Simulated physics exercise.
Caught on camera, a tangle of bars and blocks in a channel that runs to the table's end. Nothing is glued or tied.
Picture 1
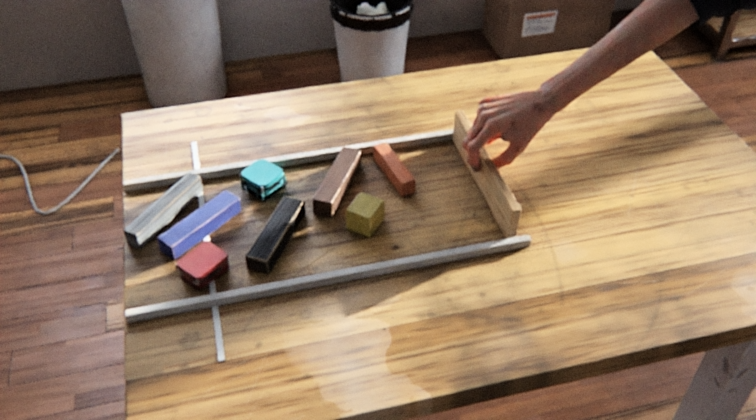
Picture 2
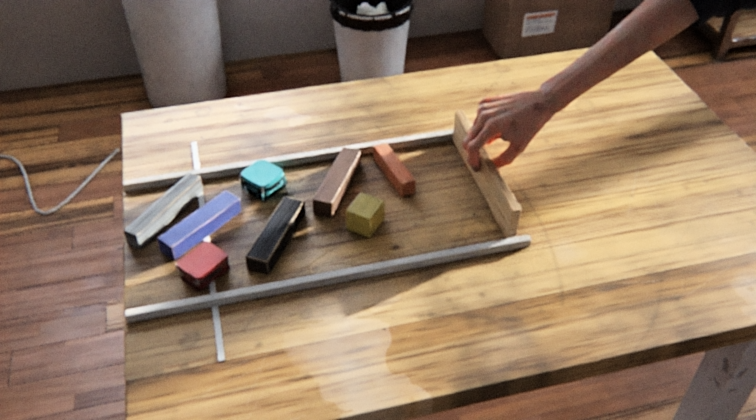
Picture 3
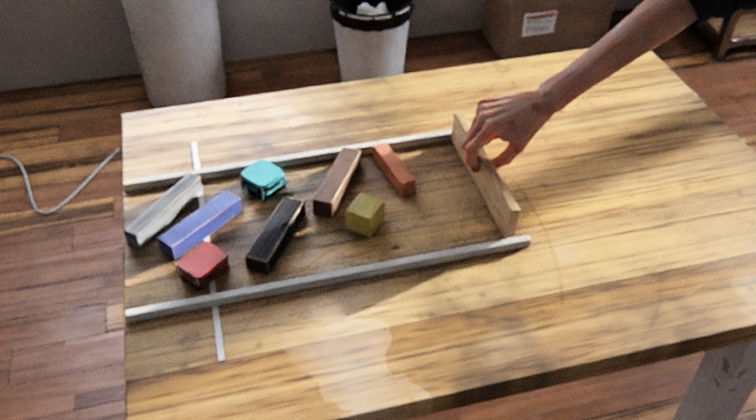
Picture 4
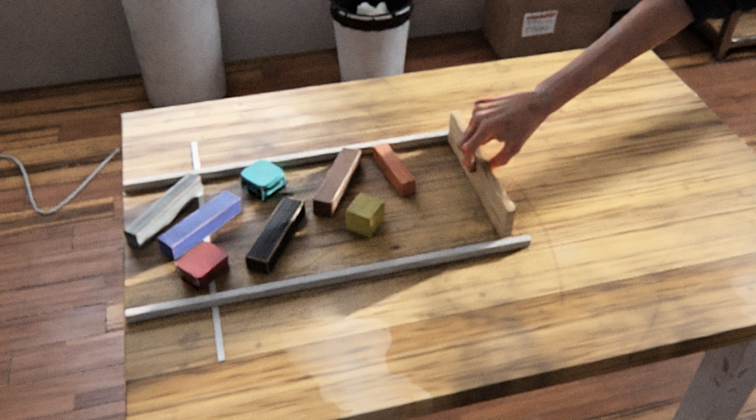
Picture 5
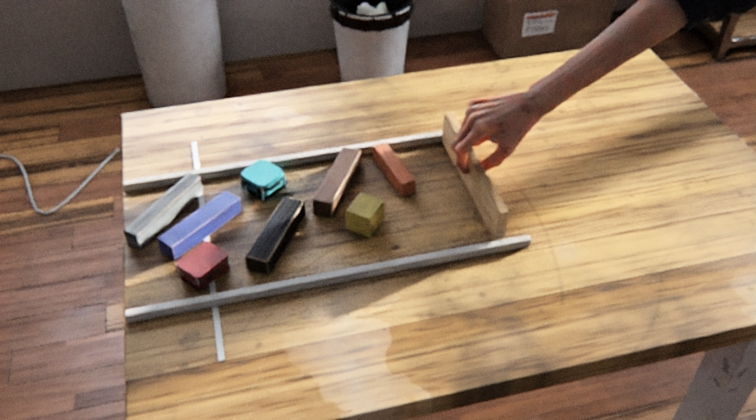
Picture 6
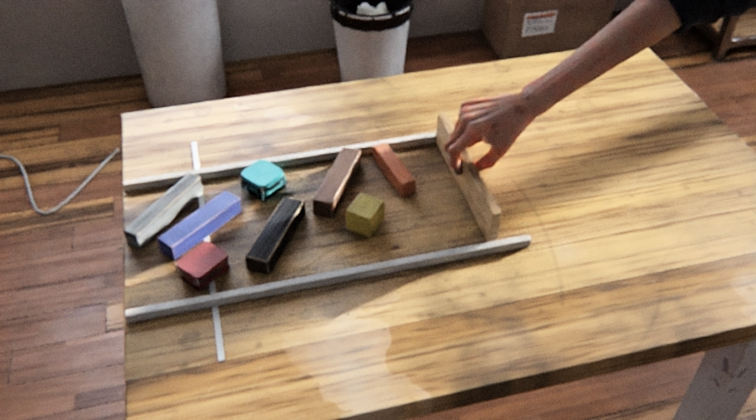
At first, a hand holds a wooden board upright at the right end of a channel between two rails, with colourful bars and blocks scattered to its left. The hand then slides the board slightly leftward, toward the pieces, which stay still and untouched throughout.
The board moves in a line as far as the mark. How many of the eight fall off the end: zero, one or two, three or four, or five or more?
The number that fall off is one or two.
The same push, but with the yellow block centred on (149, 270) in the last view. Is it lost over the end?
It tumbles off.
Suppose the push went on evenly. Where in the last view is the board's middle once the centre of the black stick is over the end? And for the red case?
Its middle is around (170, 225) and around (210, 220).
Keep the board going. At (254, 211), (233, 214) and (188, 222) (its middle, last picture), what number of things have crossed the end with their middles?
The counts: 0, 0 and 3.
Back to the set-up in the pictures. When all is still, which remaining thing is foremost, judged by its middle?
That is the blue bar.
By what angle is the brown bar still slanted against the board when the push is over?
About 0°.
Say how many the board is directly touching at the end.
It touches 2.
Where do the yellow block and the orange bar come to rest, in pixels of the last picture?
About (187, 252), and the other about (194, 201).
A little later, none off yet; grey stick at rest near (165, 210); red case at rest near (204, 267); blue bar at rest near (201, 224).
When it is over, the number that fall off is one or two; down, red case and grey stick.
